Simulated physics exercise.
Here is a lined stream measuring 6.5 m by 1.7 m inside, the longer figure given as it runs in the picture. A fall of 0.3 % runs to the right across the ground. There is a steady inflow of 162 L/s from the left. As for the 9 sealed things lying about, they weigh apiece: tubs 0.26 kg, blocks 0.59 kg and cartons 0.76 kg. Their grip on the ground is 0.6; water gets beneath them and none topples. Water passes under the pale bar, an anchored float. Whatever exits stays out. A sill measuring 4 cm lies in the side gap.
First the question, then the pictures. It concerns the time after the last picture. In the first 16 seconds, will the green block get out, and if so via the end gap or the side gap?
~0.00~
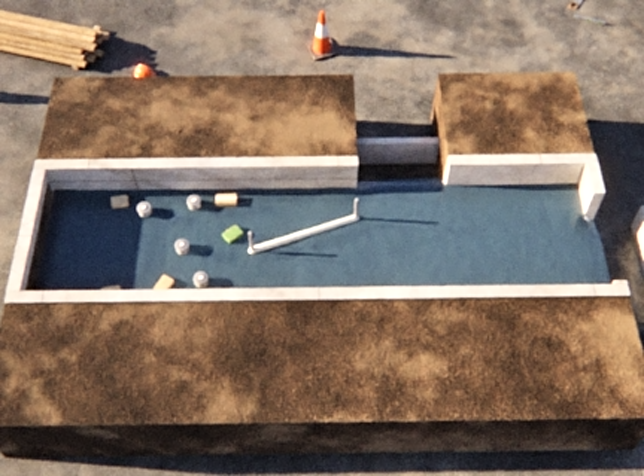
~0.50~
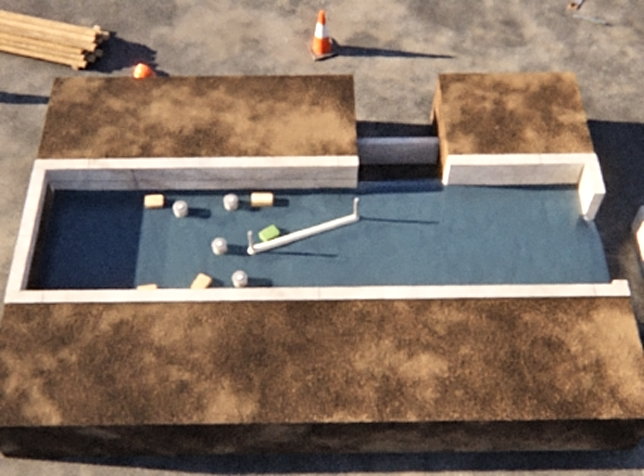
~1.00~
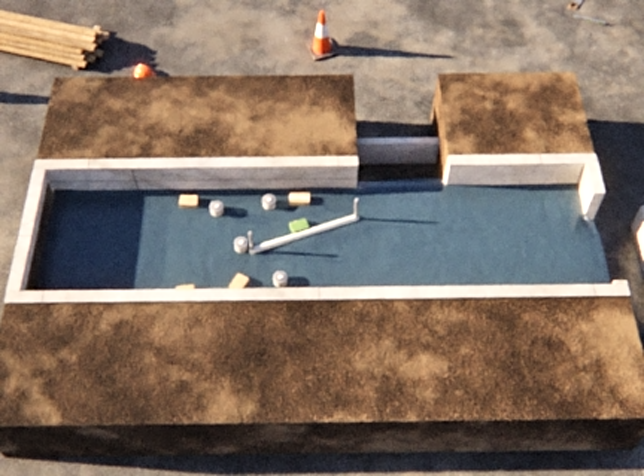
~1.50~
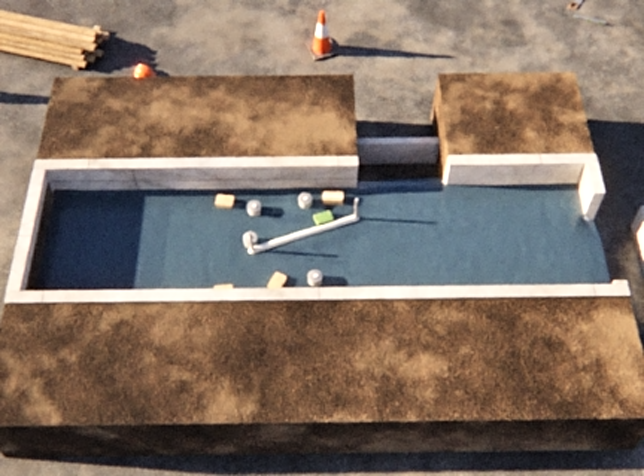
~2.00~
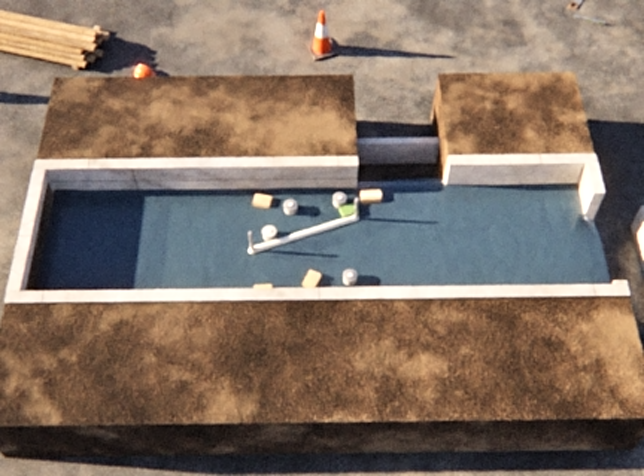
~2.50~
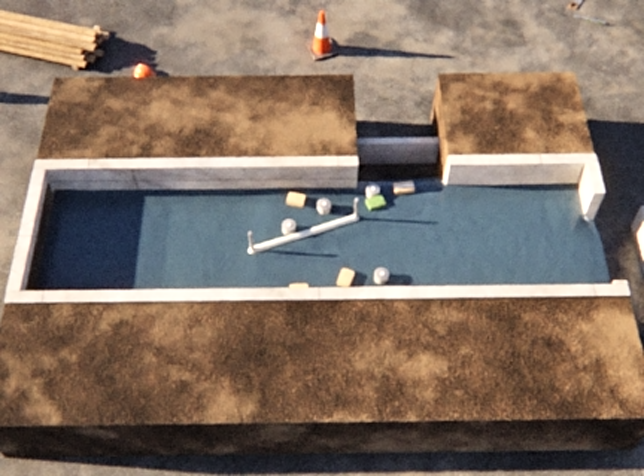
The green block goes out by the side opening.
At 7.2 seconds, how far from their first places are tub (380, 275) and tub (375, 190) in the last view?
Going in turn, one is gone out and the other is gone out.
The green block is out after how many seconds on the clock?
That happens at about 3.5 s.
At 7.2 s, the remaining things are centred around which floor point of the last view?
I'd put it around (585, 285).
After 3.5 s the green block has gone out by the side gap; 3 of 9 are out; 6 afloat.
After 7.2 s the green block has gone out by the side gap; 7 of 9 are out; 2 afloat.
After 12.0 s the green block has gone out by the side gap; 9 of 9 are out; 0 afloat.
After 16.0 s the green block has gone out by the side gap; 9 of 9 are out; 0 afloat.
